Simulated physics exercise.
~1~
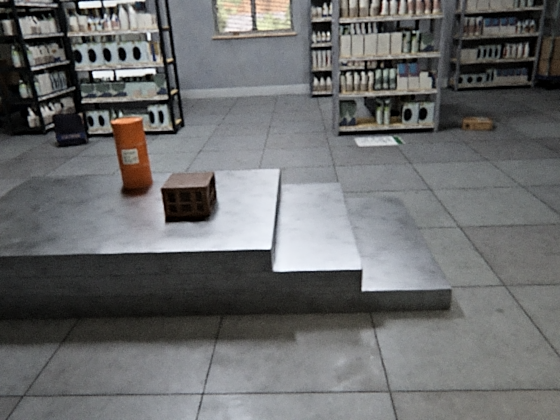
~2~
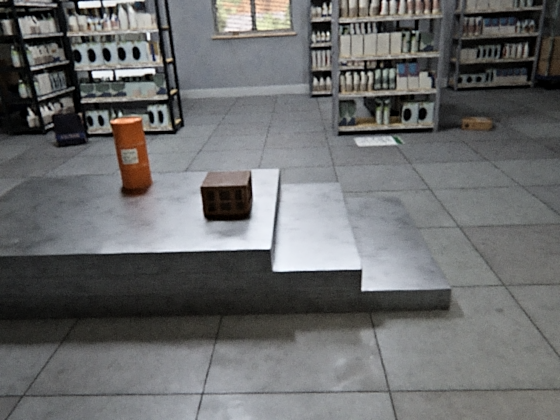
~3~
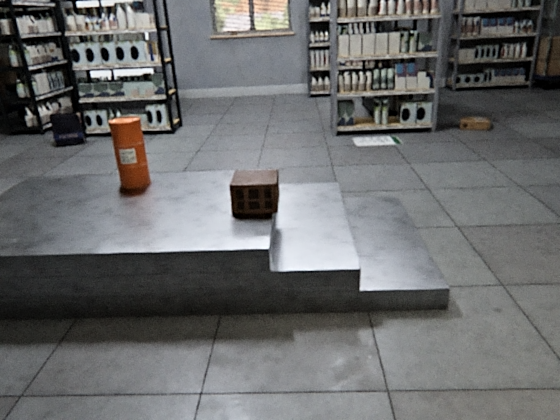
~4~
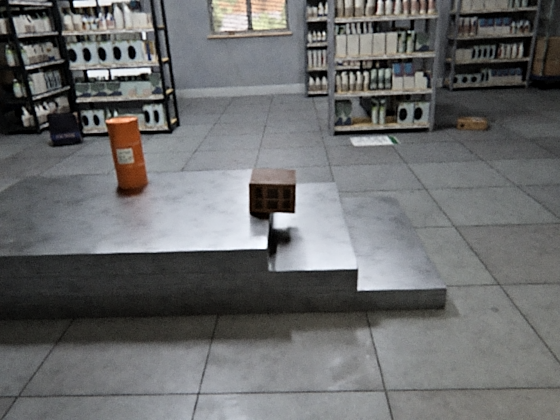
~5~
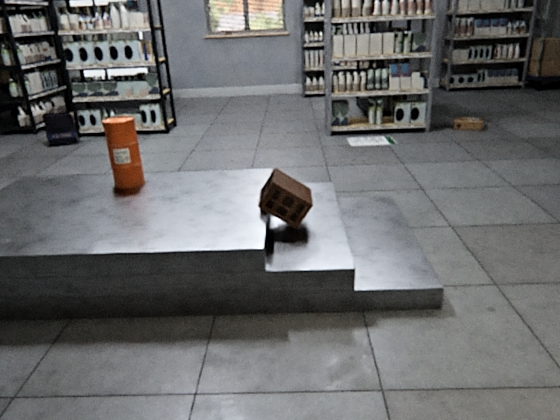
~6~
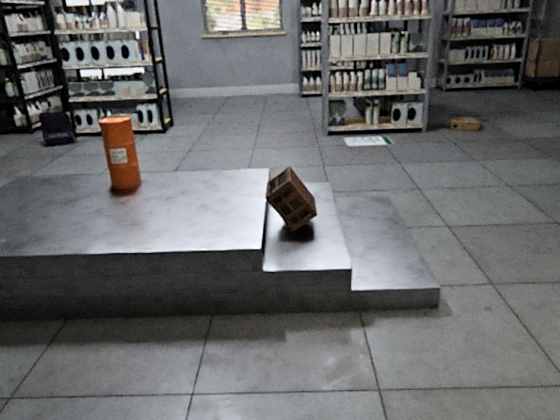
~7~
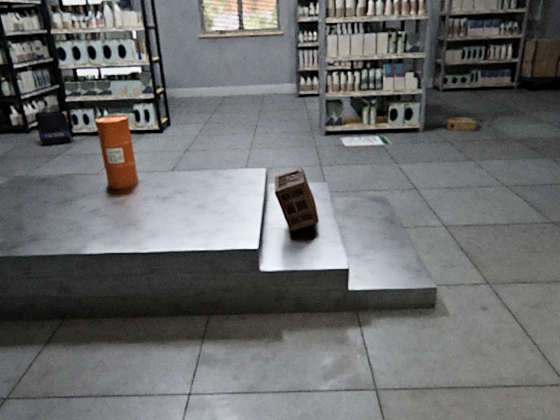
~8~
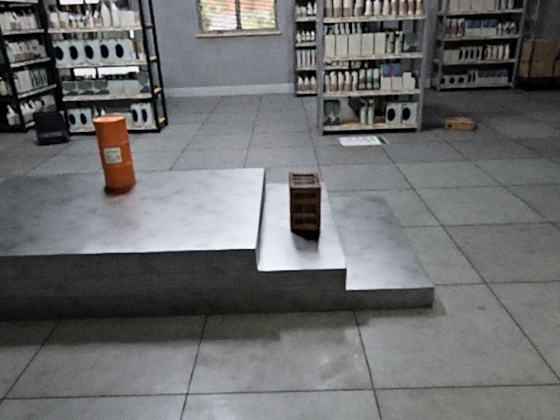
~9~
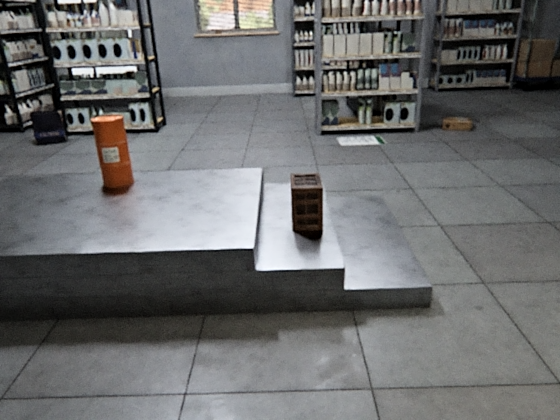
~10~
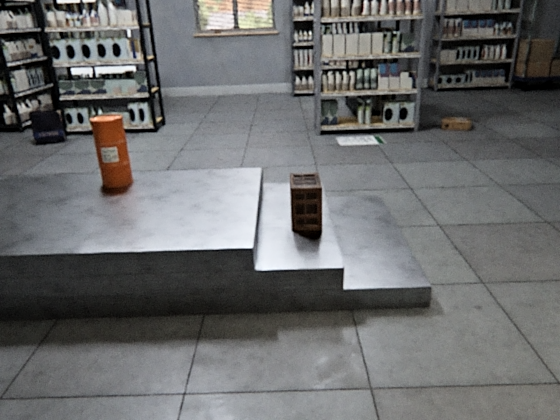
The footage shows a brown crate sliding right across a gray landing past an upright orange canister, with stocked shelves behind. The crate tips over the top edge, drops onto the step below and comes to rest there standing on its end, while the canister stays in place.
